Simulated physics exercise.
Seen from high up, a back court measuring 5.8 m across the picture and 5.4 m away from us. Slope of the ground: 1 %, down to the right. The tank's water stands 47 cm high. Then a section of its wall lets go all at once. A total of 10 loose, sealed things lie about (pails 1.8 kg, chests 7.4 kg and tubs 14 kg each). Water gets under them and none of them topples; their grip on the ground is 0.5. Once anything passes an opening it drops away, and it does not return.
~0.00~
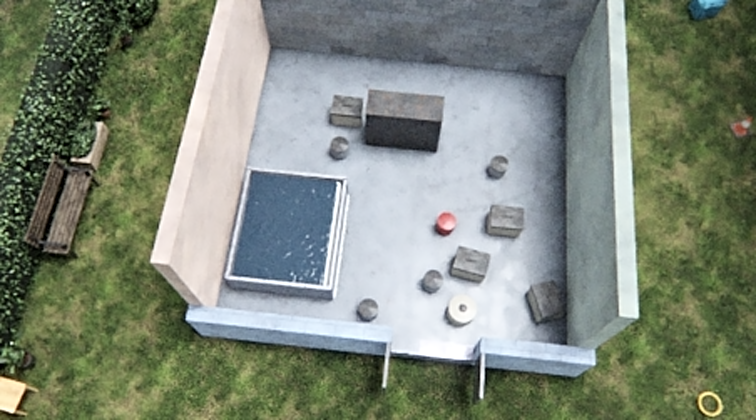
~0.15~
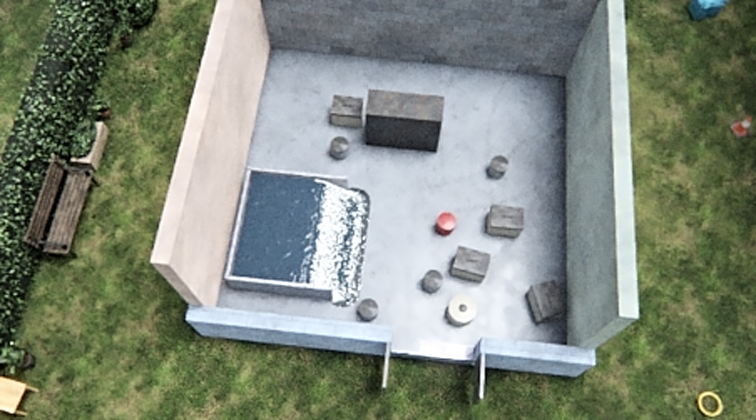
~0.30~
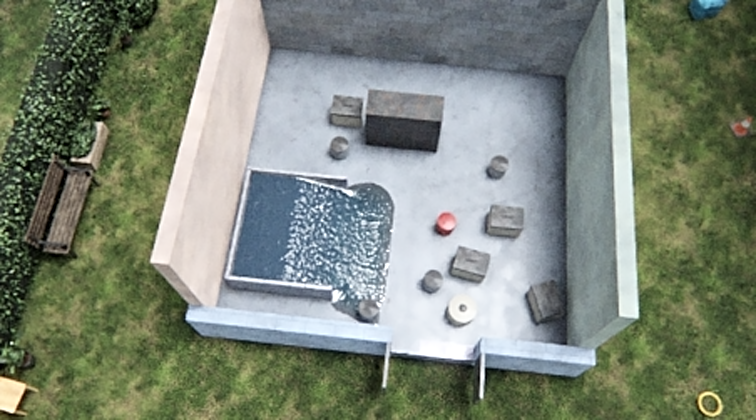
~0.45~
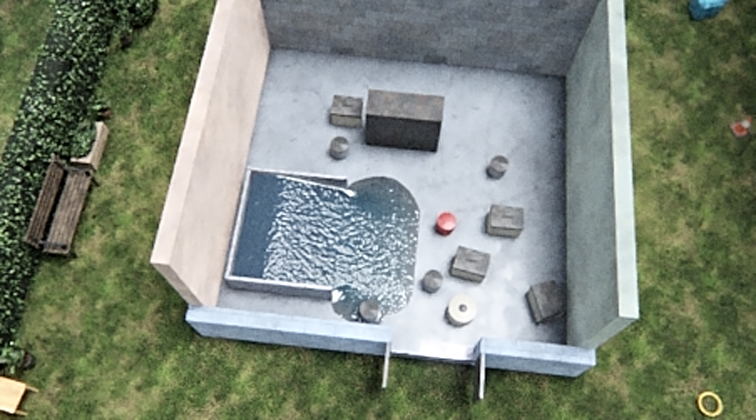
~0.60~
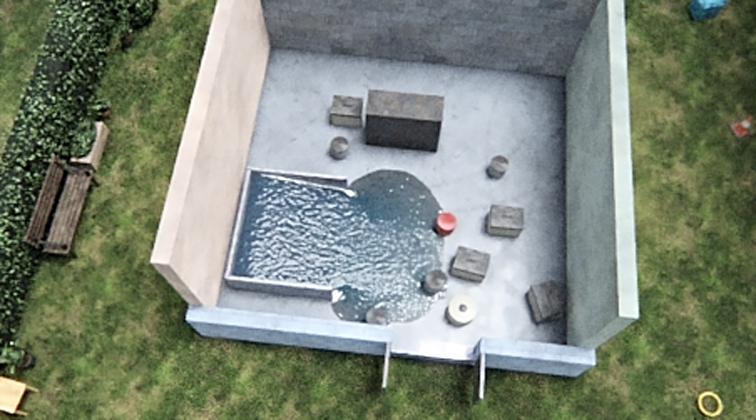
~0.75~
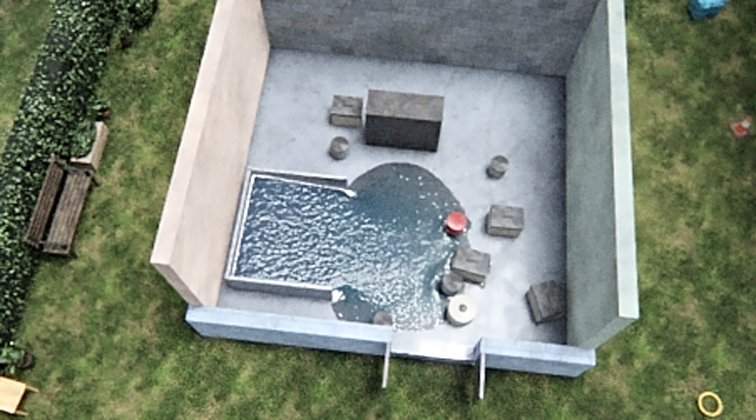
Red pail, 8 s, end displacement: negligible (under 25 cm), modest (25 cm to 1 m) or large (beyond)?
It will be left a long way off.
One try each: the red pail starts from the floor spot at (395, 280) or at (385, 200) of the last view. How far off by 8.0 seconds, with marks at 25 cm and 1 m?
Run one, it gets swept far; run two, it gets swept far.
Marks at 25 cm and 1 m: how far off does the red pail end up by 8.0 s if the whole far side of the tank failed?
Then the red pail is nudged along.
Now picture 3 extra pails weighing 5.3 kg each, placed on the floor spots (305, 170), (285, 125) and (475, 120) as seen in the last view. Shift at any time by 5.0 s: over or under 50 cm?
Going one by one: Not far enough, not far enough, not far enough.
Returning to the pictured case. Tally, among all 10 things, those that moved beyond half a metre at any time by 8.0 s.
The answer here is 7.
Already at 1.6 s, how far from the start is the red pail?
About 100 cm by then.
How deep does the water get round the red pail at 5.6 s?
Depth approx. 9 cm.
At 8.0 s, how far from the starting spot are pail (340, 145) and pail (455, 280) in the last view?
In that order: 10 cm, 200 cm.
After 1.6 s the red pail is near (506, 214), 1.0 m from its start, afloat; 0 of 10 are out; 3 afloat.
After 3.6 s the red pail is near (522, 147), 2.0 m from its start, afloat; 1 of 10 are out; 7 afloat.
After 5.6 s the red pail is near (473, 68), 3.1 m from its start, afloat; 1 of 10 are out; 6 afloat.
After 8.0 s the red pail is near (287, 58), 4.4 m from its start, afloat; 1 of 10 are out; 6 afloat.
